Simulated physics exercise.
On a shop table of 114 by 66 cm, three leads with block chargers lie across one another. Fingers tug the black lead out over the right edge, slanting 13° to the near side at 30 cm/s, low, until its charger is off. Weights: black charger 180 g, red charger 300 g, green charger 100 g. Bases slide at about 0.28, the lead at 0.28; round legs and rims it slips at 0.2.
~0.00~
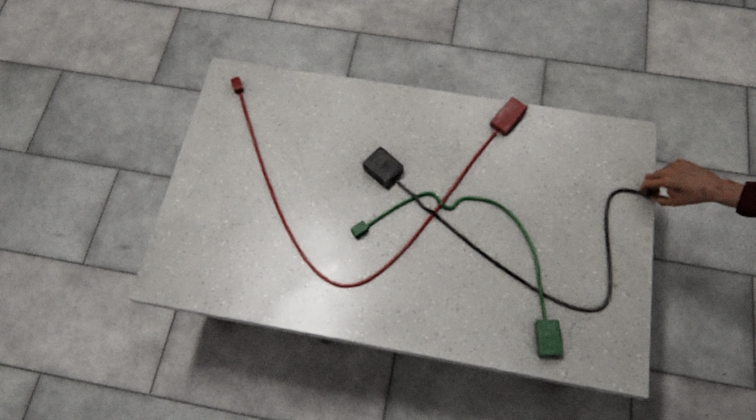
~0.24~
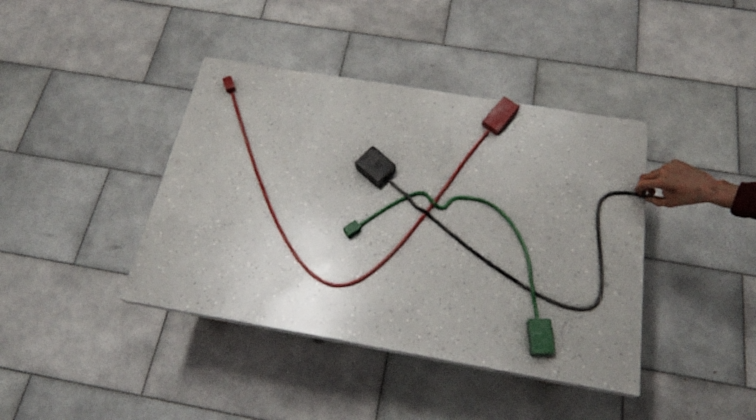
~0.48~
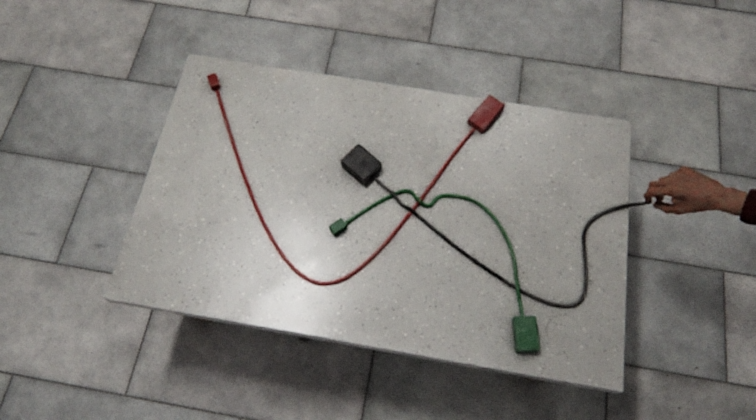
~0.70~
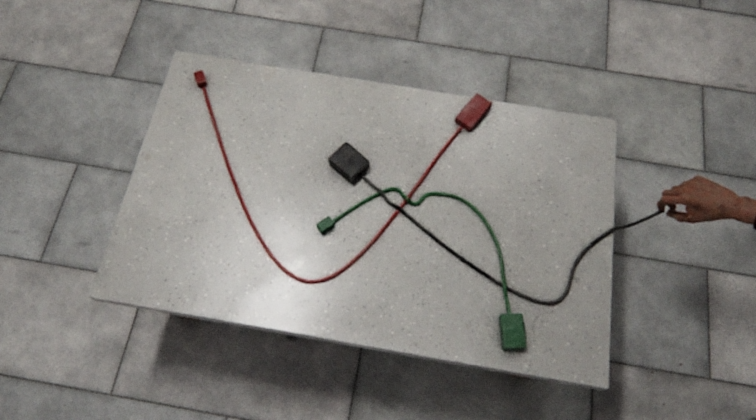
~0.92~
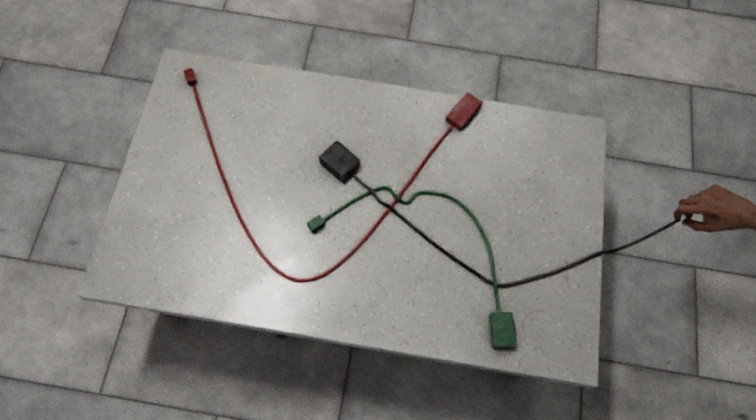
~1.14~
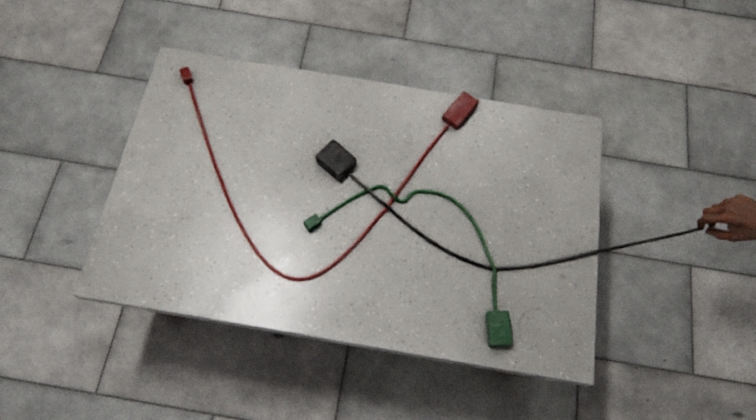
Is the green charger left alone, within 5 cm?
Verdict: The green charger moves.
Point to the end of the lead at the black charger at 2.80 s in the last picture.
At about (525, 176).
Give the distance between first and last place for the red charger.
Red charger 6 cm.
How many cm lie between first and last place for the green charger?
Green charger over the edge.
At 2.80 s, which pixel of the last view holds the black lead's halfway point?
Around (711, 244).
After 2.0 s, the black lead's tail end at (418, 181); black charger 16 cm off its start, green plug 3 cm off its start.
After 2.8 s, the black lead's tail end at (525, 176); black charger 41 cm off its start, green plug 26 cm off its start, red charger 3 cm off its start.
After 3.6 s, the black lead has left the top; green charger 4 cm off its start at (514, 317), black charger 68 cm off its start at (618, 206), green plug 49 cm off its start at (517, 180).
After 4.5 s, the black lead has left the top; green charger over the edge, green plug over the edge, black charger over the edge.
After 5.0 s, the black lead has left the top; green charger over the edge, green plug over the edge, black charger over the edge, red charger 7 cm off its start at (485, 119).
